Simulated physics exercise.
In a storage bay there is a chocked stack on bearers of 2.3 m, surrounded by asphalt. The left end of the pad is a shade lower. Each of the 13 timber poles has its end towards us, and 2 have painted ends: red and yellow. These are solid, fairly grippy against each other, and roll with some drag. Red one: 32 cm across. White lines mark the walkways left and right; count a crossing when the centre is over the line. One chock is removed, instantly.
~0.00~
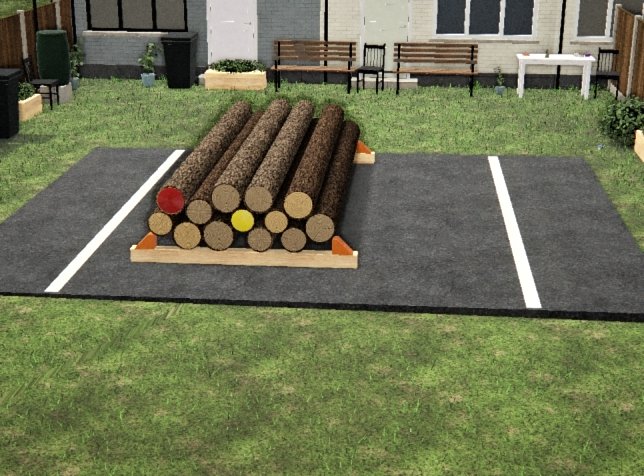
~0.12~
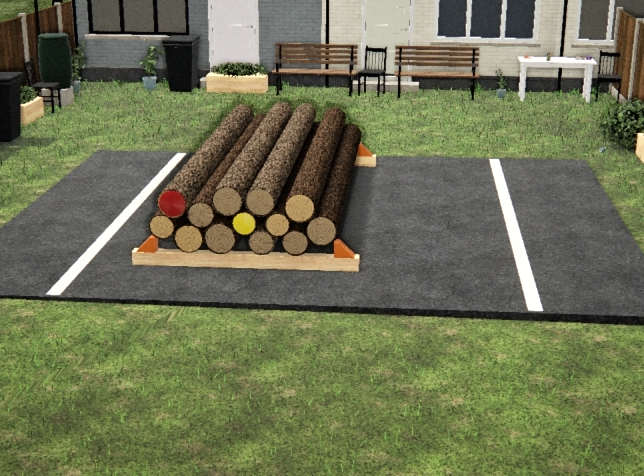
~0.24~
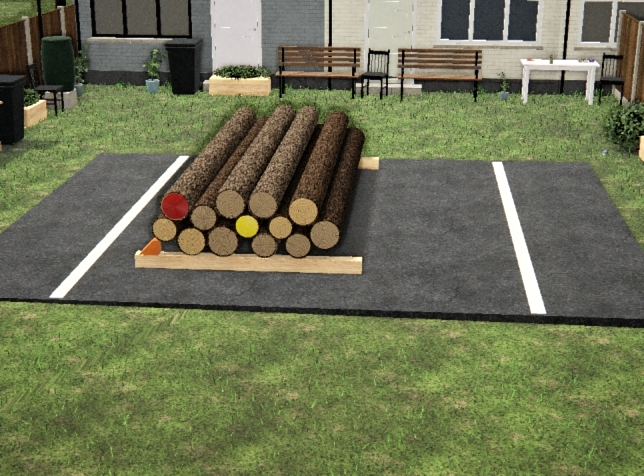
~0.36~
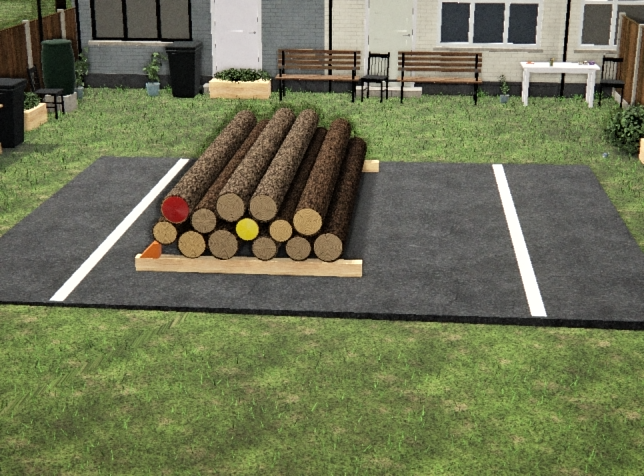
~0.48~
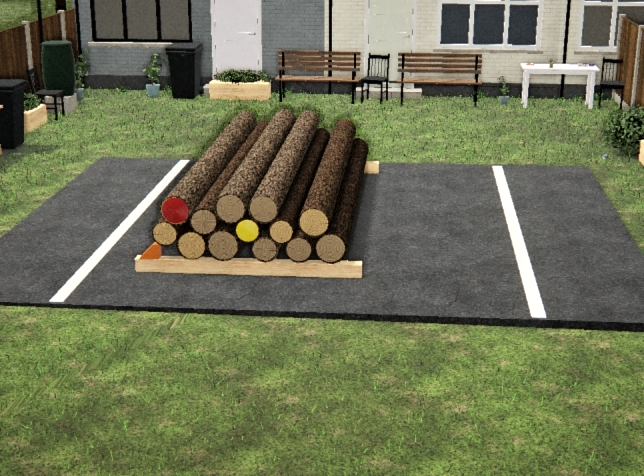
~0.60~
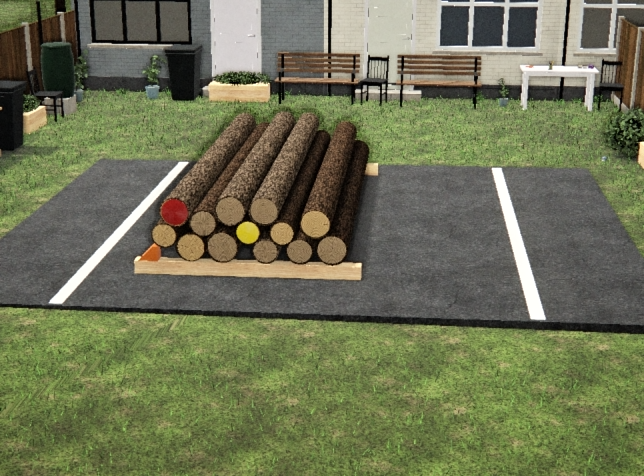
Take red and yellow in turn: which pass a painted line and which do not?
The red pole stays within the lines, the yellow stays within the lines.
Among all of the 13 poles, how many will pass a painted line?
The exact total comes out at 0.
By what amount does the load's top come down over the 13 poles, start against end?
Comparing start and end, it's lower by about 5 cm.
By 1.2 s, red is up on others, 45 cm from the bearers' left end; yellow is on the bearers, 110 cm from the bearers' right end; 0 of 13 have crossed.
By 2.0 s, as before, red, yellow; 0 of 13 have crossed.
By 2.9 s, red is up on others, 50 cm from the bearers' left end; yellow is on the bearers, 110 cm from the bearers' right end; 0 of 13 have crossed.
Finally (3.9 s), red is up on others, 50 cm from the bearers' left end; yellow is on the bearers, 110 cm from the bearers' right end; 0 of 13 have crossed.
